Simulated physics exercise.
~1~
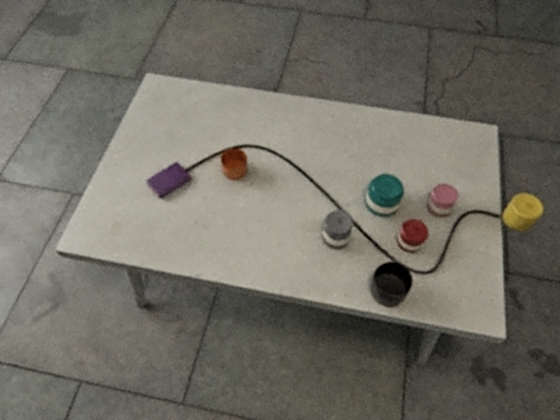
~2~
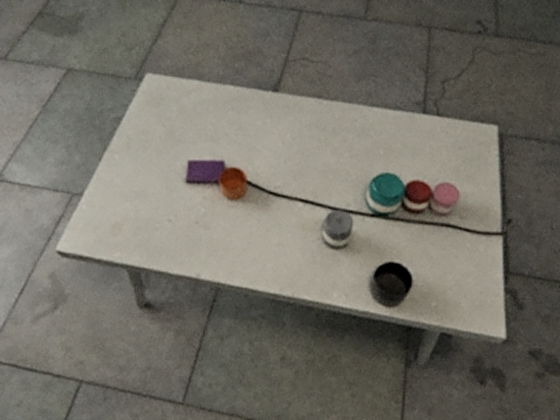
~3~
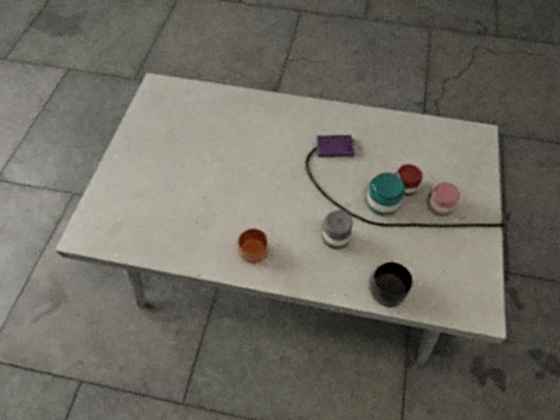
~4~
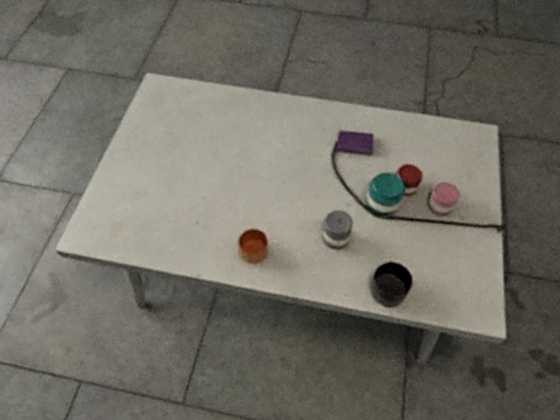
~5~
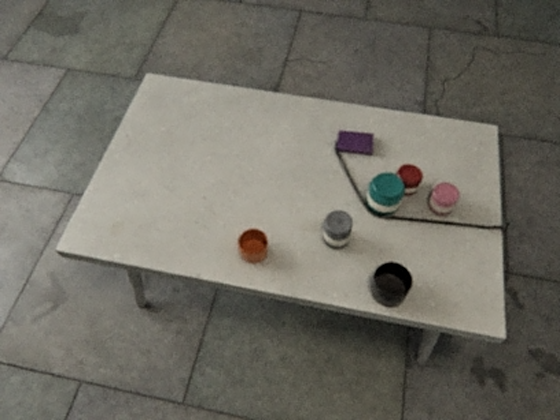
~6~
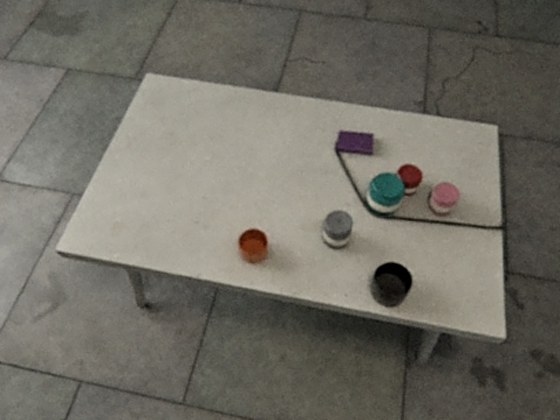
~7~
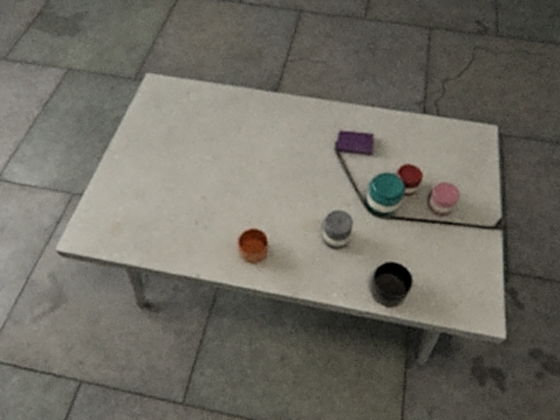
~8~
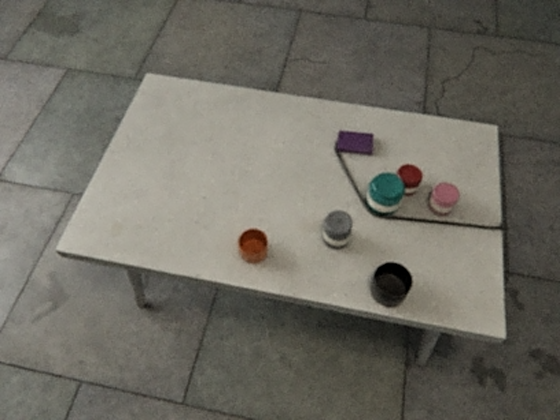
On a pale tabletop, a falling yellow object pulls a cabled purple block rightward, shifting orange and red containers before everything settles.
